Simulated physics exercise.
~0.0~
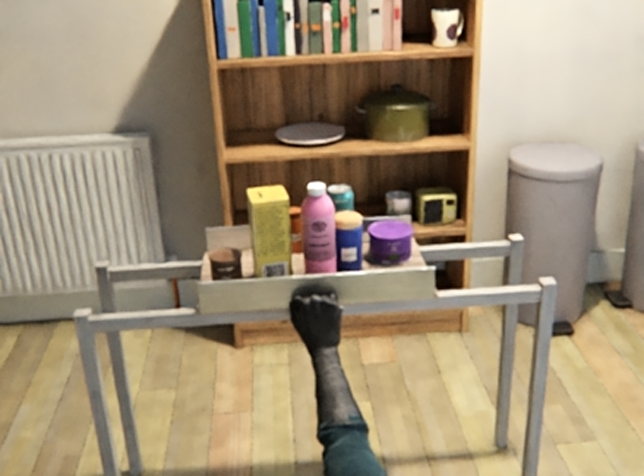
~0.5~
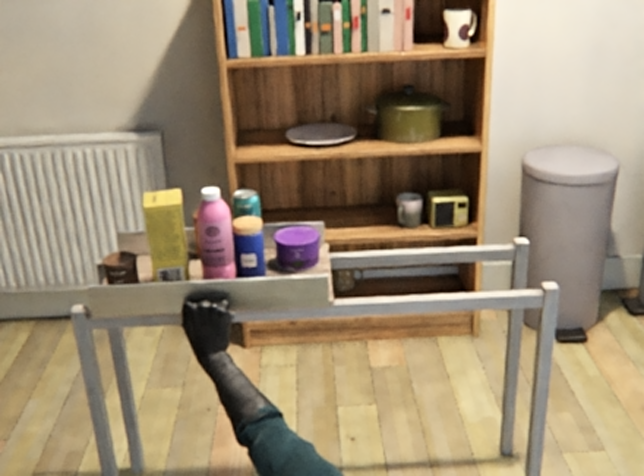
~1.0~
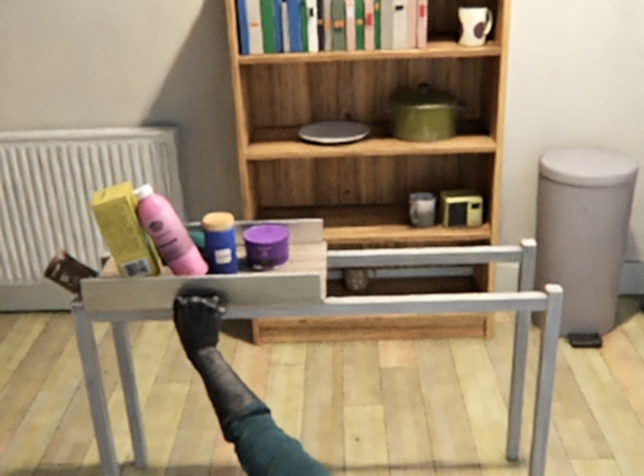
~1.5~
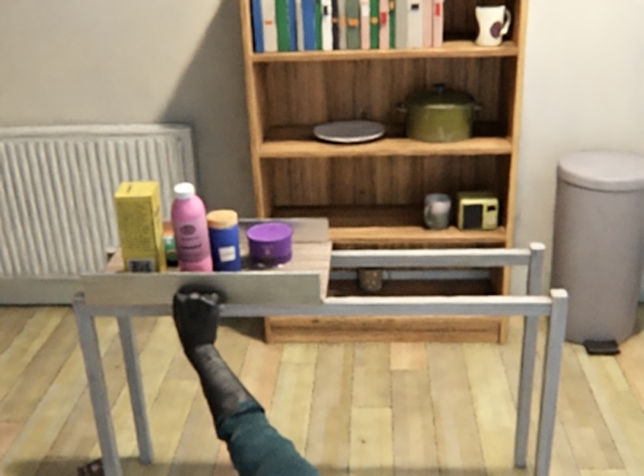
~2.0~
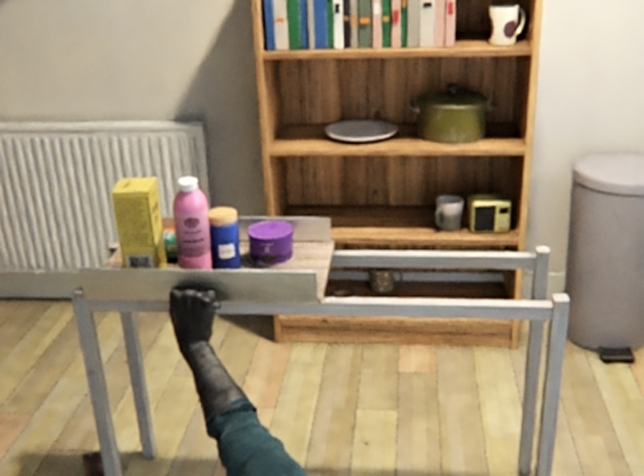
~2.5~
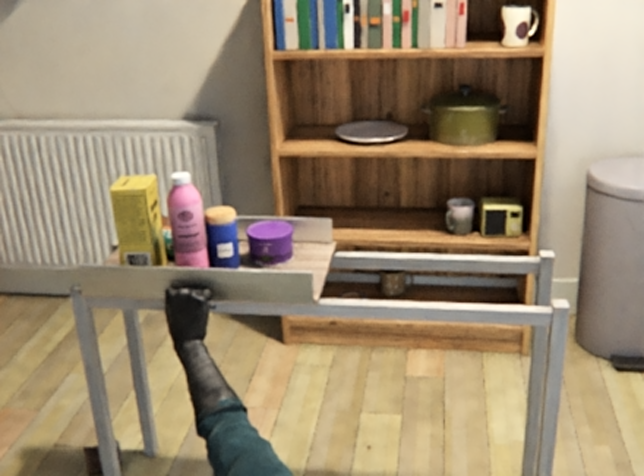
A sliding tray on a grey metal frame, seen from the front and slightly above, stands before a wooden bookcase, with a radiator to the left and a bin to the right. It carries a small brown tin, a tall yellow carton, an orange container, a pink bottle, a turquoise can, a blue jar and a purple tub. A black-gloved hand pushes it left until it stops at the left end. The carton and bottle lean, the turquoise can topples, and the brown tin tips off the left end onto the floor. The carton and bottle settle upright beside the standing jar and tub.
